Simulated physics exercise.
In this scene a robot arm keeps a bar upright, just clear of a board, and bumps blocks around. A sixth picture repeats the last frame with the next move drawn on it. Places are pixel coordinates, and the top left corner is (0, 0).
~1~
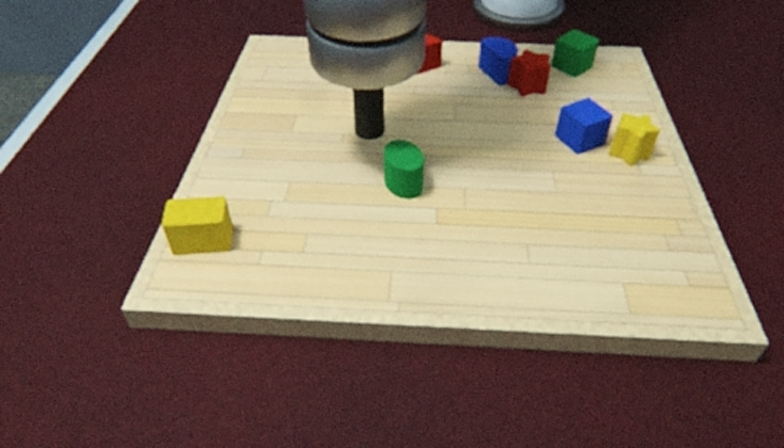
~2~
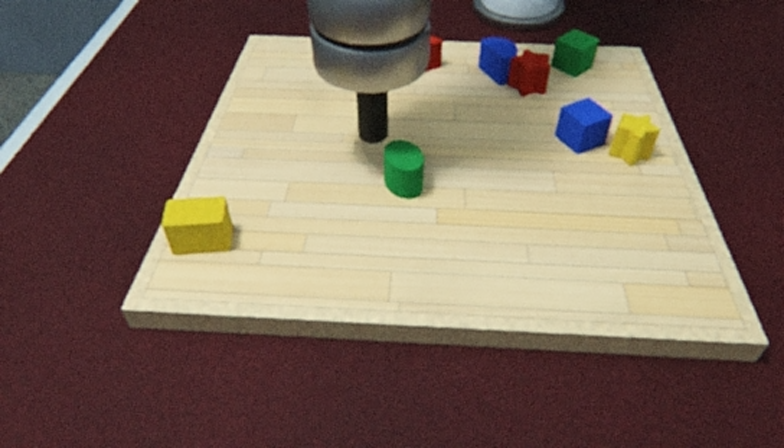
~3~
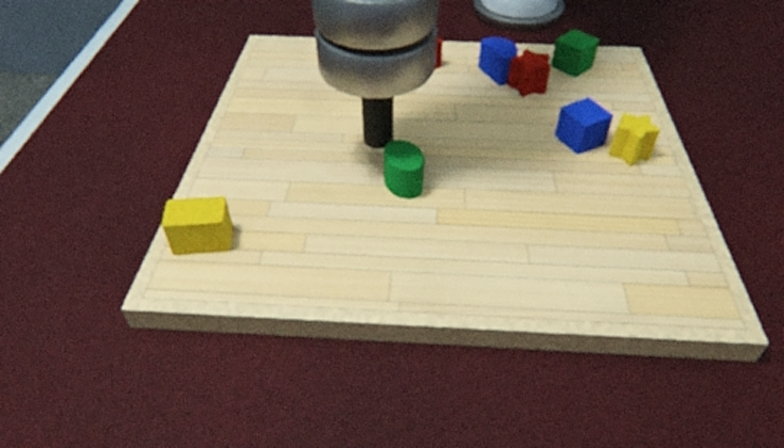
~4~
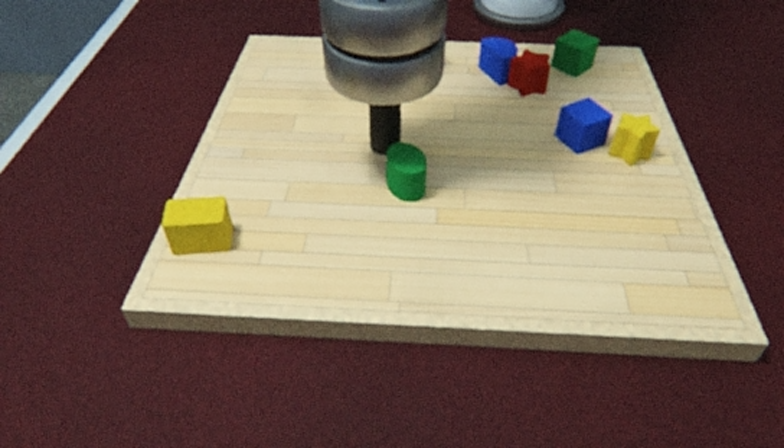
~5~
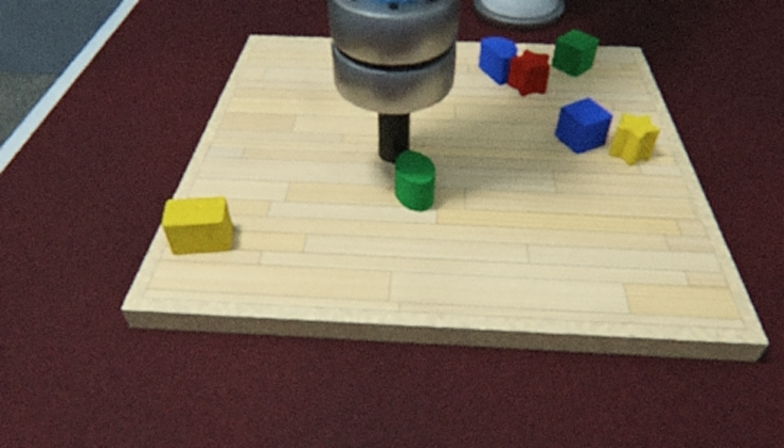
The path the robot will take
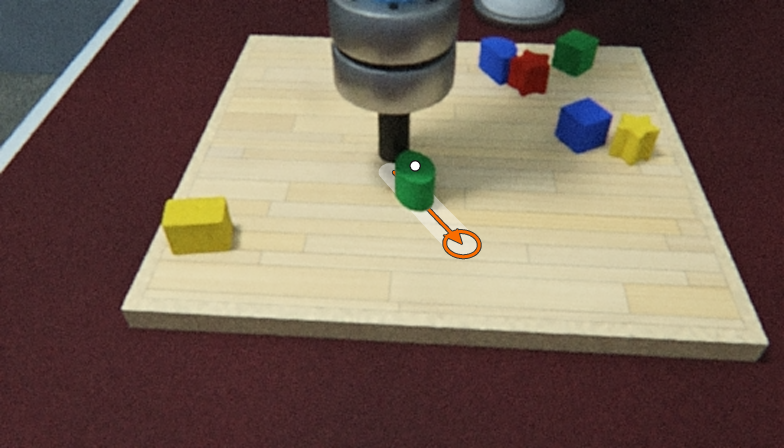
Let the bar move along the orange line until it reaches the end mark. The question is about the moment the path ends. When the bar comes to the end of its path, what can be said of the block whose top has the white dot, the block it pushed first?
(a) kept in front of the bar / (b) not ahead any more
It's a.
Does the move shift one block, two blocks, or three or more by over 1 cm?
It should be one.
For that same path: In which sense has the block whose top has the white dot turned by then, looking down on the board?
Bird's-eye view: Clockwise.
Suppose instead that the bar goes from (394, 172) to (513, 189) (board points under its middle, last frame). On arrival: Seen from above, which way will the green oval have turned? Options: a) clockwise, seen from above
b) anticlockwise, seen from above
Letter a.
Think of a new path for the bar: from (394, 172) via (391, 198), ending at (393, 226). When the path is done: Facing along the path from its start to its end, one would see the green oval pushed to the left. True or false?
True
Path on the board, from (394, 172) to (462, 244); the dot is on the green oval.
On the path given first. One third of the way, bar (416, 177); green oval (438, 191).
Two thirds of the way, bar (438, 200); green oval (461, 217).
At the end, bar (464, 226); green oval (483, 247), turned 20° clockwise.
